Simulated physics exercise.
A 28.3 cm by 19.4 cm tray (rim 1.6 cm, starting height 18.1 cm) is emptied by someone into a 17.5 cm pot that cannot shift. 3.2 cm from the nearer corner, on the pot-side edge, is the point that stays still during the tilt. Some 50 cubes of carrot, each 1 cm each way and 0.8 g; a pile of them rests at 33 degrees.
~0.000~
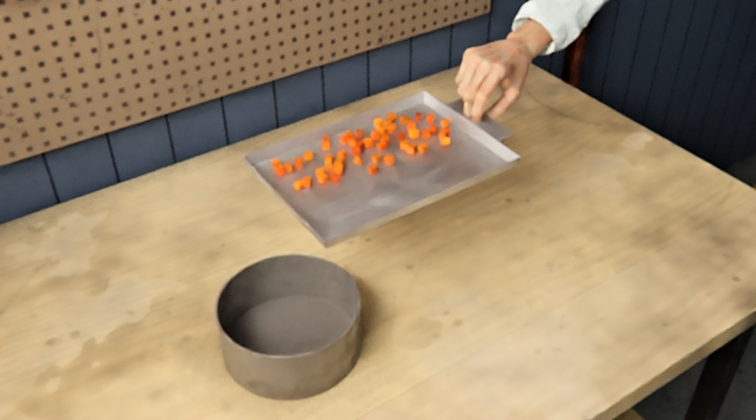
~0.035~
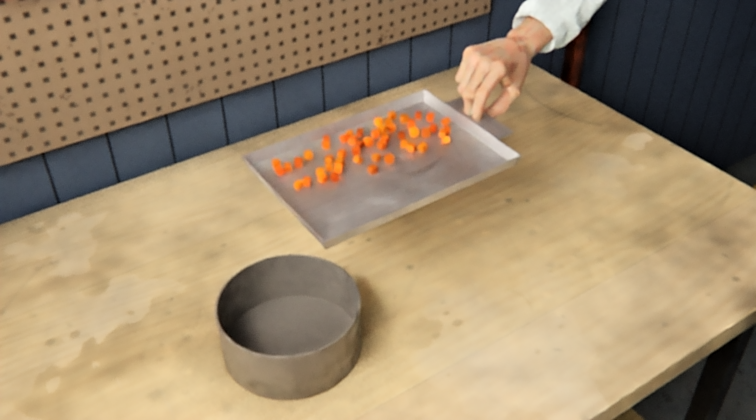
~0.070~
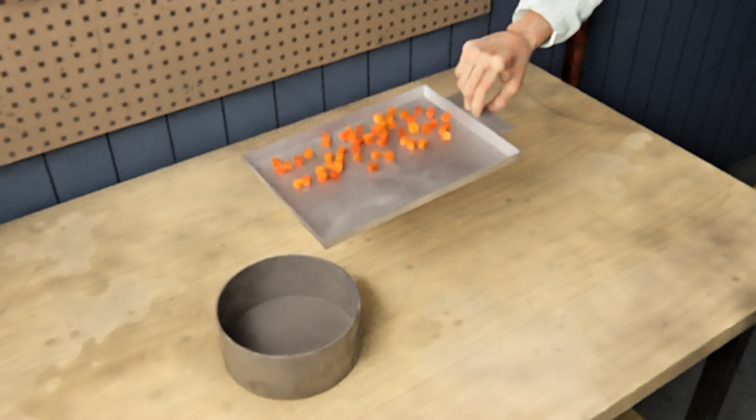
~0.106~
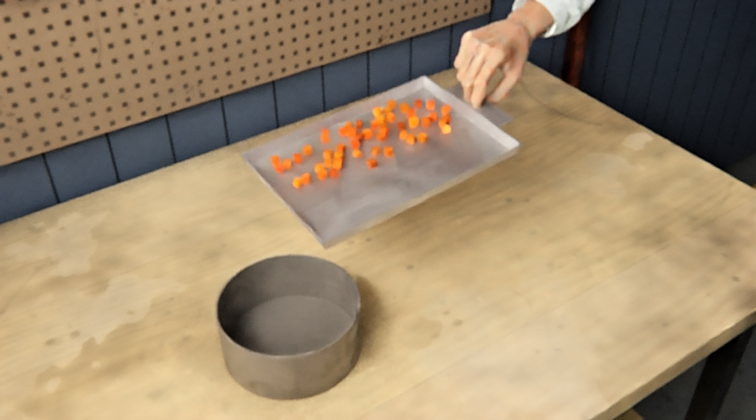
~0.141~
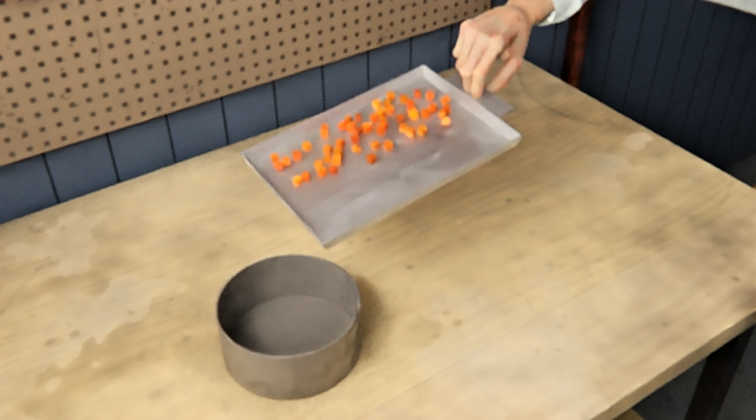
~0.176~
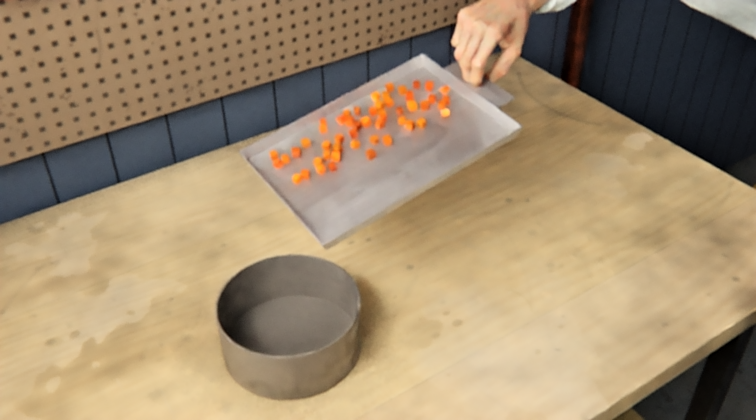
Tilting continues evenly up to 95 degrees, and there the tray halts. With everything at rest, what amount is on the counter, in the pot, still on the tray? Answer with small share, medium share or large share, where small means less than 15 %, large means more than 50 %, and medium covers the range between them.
Counter - medium share; pot - large share; tray - small share.
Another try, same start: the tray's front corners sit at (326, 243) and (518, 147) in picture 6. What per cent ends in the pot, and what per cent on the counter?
Final per cent - pot 30, counter 70.
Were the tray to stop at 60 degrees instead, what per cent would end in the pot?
Share in the pot: Around 50 %.
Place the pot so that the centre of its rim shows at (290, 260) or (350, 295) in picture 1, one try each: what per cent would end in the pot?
About 15 percent the first time and about 20 percent the second.
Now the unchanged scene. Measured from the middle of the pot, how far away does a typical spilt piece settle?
Roughly 40 centimetres.
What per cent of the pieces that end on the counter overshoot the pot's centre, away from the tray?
Some 100 per cent of the spill lies beyond the centre.
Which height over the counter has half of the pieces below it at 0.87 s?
Roughly 14 centimetres, more or less.
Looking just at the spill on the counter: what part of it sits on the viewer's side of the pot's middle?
Estimate: Close to 80 per cent of the pieces.
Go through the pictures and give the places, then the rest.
Tray tilt 0 degrees, front corners at (325, 238) and (516, 156); middle of the pieces at (368, 143); pot at (288, 302), in the first picture.
Tray tilt 0 degrees, front corners at (325, 238) and (516, 155); middle of the pieces at (368, 142), in the second picture.
Tray tilt 2 degrees, front corners at (325, 238) and (516, 151); middle of the pieces at (368, 139), in the third picture.
Tray tilt 5 degrees, front corners at (325, 239) and (516, 144), lowest corner left front; middle of the pieces at (368, 134), in the fourth picture.
Tray tilt 8 degrees, front corners at (324, 240) and (517, 135), lowest corner left front; middle of the pieces at (367, 128), in the fifth picture.
Tray tilt 11 degrees, front corners at (324, 241) and (517, 126), lowest corner left front; middle of the pieces at (366, 122); pot at (288, 302). Its pace works out near 95 degrees a second, in the sixth picture.
After 0.59 s, tilt 51 degrees; the tray holds 100 %, the pot 0 %.
Then, at 0.87 s, tilt 78 degrees; the tray holds 35 %, the pot 20 %.
Then, at 1.26 s, tilt 95 degrees; the tray holds 0 %, the pot 75 %.
At rest (2.3 s), counter 25 %, pot 75 %, tray 0 %.
